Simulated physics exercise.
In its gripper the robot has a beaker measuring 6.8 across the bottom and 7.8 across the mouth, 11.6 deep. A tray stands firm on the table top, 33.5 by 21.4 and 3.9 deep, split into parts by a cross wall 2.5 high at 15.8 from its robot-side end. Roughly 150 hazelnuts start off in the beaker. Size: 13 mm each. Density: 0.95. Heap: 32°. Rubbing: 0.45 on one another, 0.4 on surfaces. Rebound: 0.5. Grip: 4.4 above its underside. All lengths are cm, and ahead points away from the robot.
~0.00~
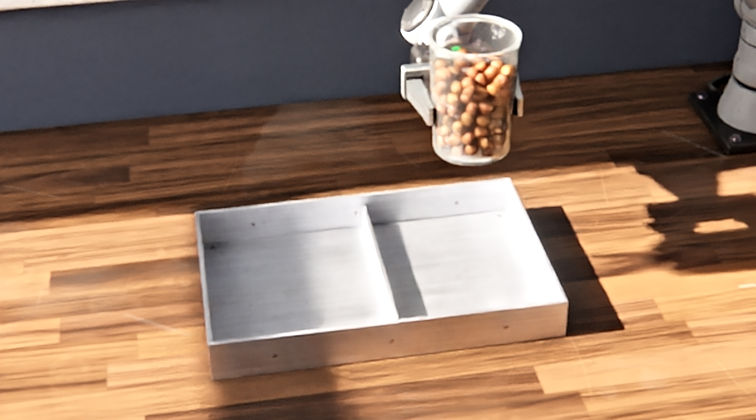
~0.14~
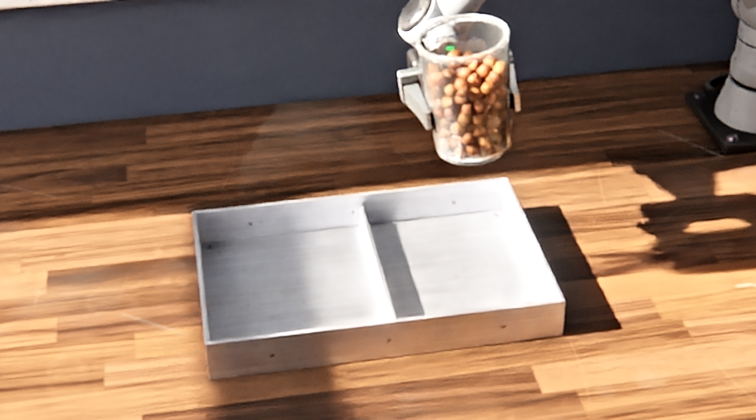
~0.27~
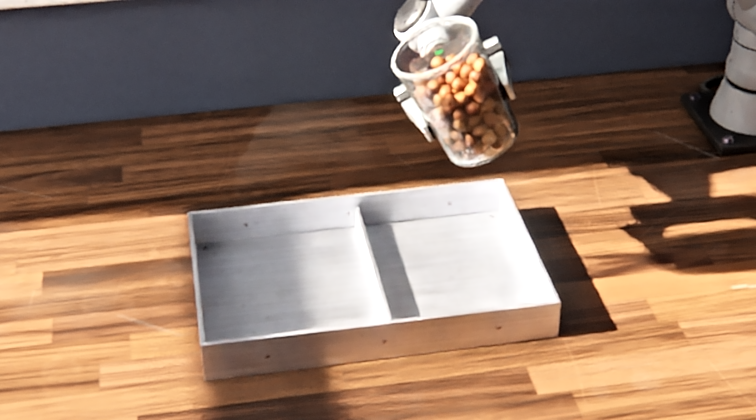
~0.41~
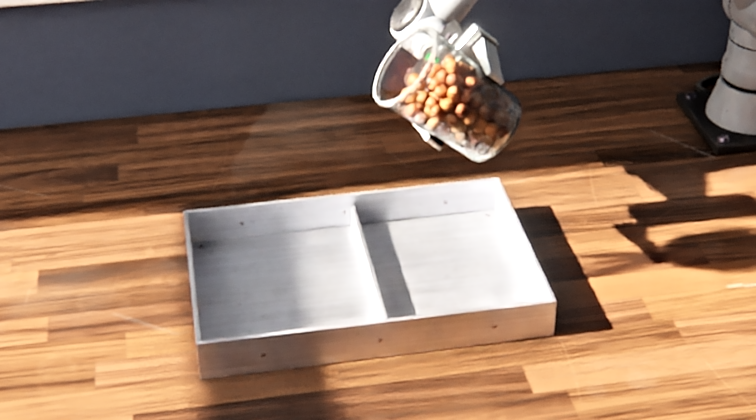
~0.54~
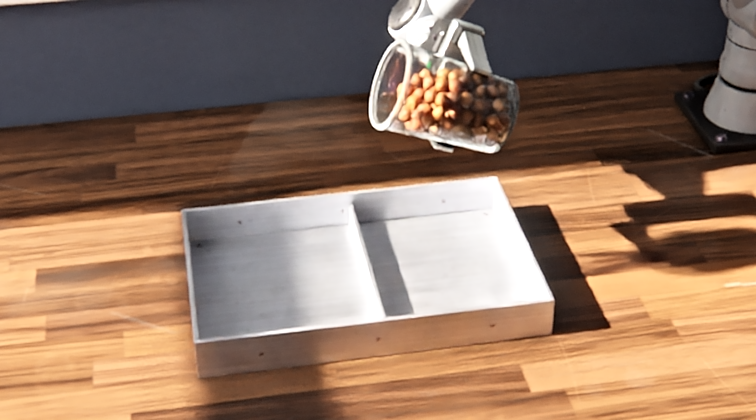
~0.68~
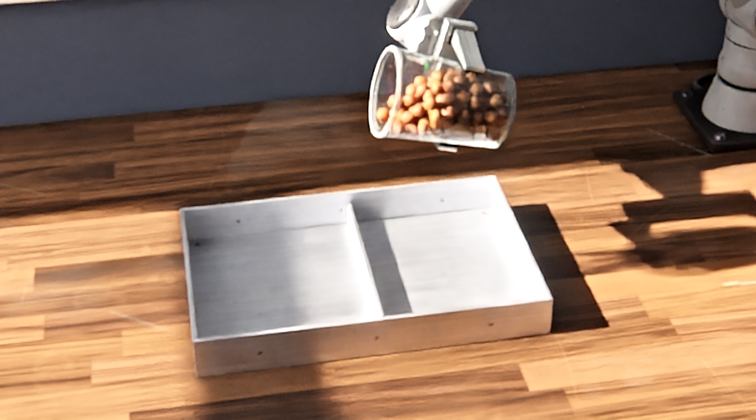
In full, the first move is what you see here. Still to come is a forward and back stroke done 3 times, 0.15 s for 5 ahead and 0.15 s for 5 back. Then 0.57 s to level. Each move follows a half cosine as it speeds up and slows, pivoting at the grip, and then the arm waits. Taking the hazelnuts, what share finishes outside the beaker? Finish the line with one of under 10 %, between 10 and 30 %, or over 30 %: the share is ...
The share is over 30 %.
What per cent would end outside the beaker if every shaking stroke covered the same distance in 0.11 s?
In that case around 60 per cent.
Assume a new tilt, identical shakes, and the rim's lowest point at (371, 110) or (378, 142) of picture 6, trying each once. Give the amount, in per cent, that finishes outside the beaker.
Near 15 and 80 in a hundred.
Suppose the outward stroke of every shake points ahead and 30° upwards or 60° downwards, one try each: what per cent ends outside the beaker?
First try some 55 %, second try some 0 %.
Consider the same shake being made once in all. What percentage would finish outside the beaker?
Estimate: Around 20 %.
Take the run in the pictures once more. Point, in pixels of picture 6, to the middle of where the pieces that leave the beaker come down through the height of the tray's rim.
Estimated centre near (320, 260) in pixels.
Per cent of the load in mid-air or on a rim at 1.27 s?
Around 11 percent of the load.
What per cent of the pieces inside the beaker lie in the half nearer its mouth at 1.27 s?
That share comes to roughly 55 percent.
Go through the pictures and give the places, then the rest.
The first picture shows beaker middle at (473, 93), level; upper third of the load around (473, 80), from x 440 to 505, top at y 55; 148 in the beaker.
The second picture shows beaker middle at (469, 93), tilted 7° forward; upper third of the load around (468, 80), from x 435 to 500, top at y 55.
The third picture shows beaker middle at (460, 96), tilted 26° forward; upper third of the load around (464, 82), from x 420 to 505, top at y 55.
The fourth picture shows beaker middle at (451, 98), tilted 48° forward; upper third of the load around (453, 83), from x 410 to 505, top at y 60.
The fifth picture shows beaker middle at (447, 101), tilted 67° forward; upper third of the load around (453, 86), from x 405 to 505, top at y 75.
The sixth picture shows beaker middle at (445, 101), tilted 74° forward; upper third of the load around (459, 88), from x 385 to 500, top at y 75; 148 in the beaker.
By 1.27 s, tilted 74° forward, highest piece 22 above the table; 102 in the beaker, 23 in the far-side part, 6 in the robot-side part, 17 in flight or on a rim.
By 1.86 s, tilted 39° forward, highest piece 24 above the table; 80 in the beaker, 56 in the far-side part, 11 in the robot-side part, 1 on the table or floor.
By 2.35 s, level, highest piece 24 above the table; 80 in the beaker, 56 in the far-side part, 11 in the robot-side part, 1 on the table or floor.
By 3.40 s, level, highest piece 24 above the table; 80 in the beaker, 56 in the far-side part, 11 in the robot-side part, 1 on the table or floor.
Final count, 80 in the beaker, 56 in the far-side part, 11 in the robot-side part, 1 on the table or floor. That is 46 % outside the beaker.
